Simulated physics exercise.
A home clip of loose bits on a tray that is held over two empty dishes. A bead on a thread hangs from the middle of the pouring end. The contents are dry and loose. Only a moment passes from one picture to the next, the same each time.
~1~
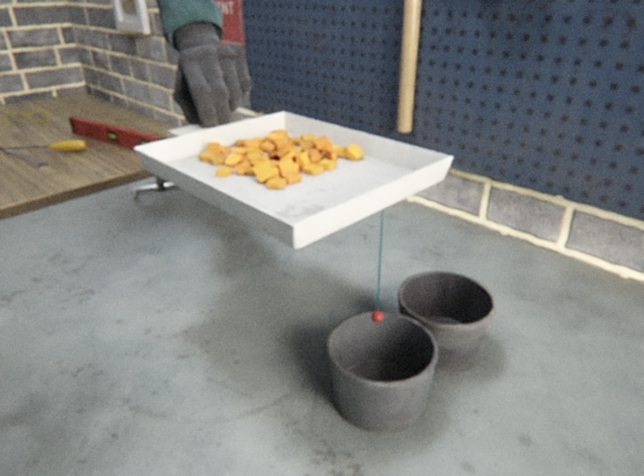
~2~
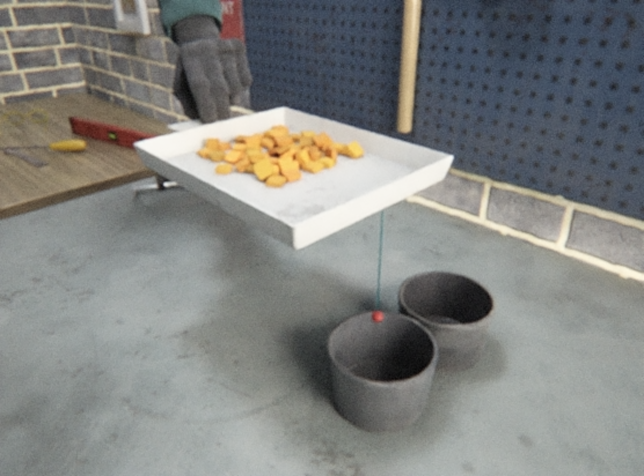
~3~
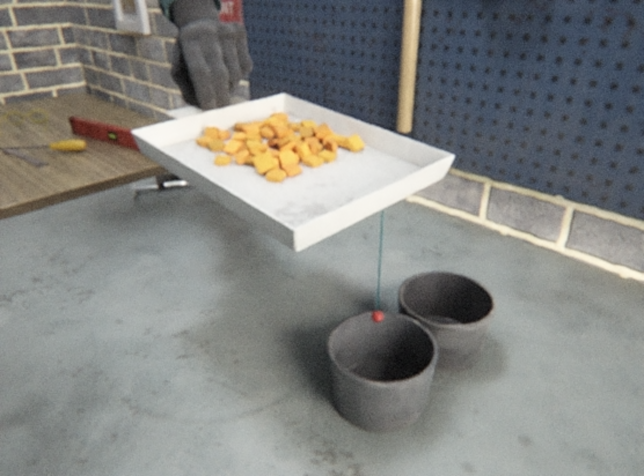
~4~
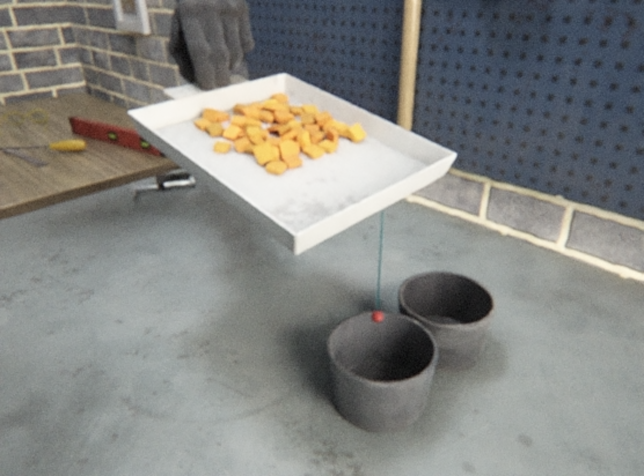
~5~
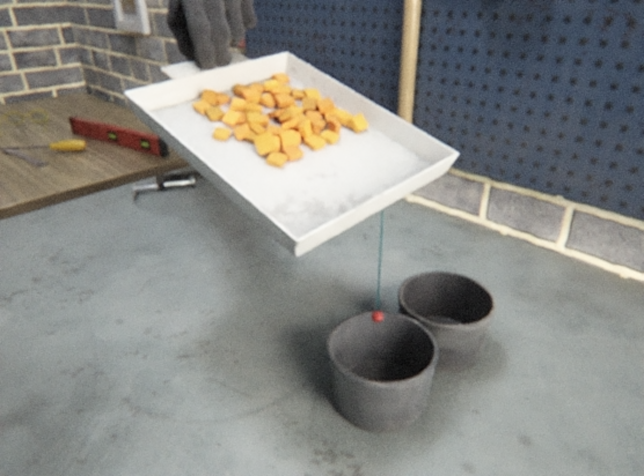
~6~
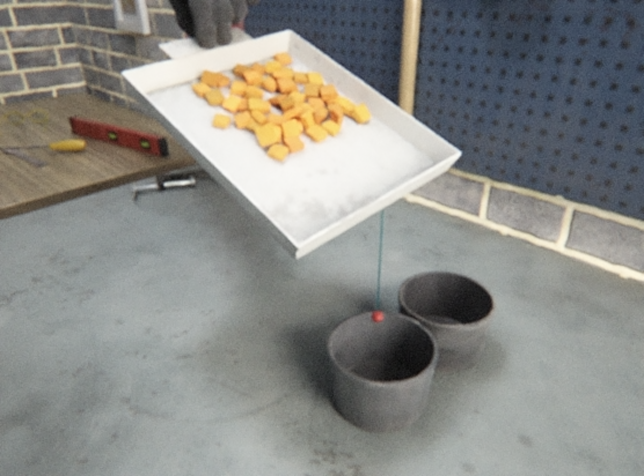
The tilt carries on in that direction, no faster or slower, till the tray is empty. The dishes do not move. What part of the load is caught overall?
In the dishes lies only the smaller part of it.
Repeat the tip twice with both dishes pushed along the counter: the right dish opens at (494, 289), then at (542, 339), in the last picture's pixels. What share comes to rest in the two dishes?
The first gives 10 %, the second 10 %.
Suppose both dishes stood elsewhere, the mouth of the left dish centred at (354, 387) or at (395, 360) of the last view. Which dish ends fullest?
First left, then the left-hand dish.
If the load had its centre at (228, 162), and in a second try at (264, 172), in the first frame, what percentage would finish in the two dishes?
First some 20, then 30 per cent.
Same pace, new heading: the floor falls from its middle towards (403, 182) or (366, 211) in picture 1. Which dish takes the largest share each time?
In turn: The right one; the dish on the left.
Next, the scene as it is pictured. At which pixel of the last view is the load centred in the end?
Roughly at (360, 442).
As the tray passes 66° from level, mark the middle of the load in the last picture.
Near (355, 206).
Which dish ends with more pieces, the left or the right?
It is the left dish.
Soon, tray tipped steeply; nearly all on the tray; a small part in the air.
A while on, tray tipped past a quarter turn; about half on the tray; a small part in the left dish; about a quarter outside both; a small part in the air.
Towards the end, tray tipped past a quarter turn; about a third in the left dish; about two thirds outside both.
Finally, tray tipped past a quarter turn; about a third in the left dish; none in the right dish; about two thirds outside both.
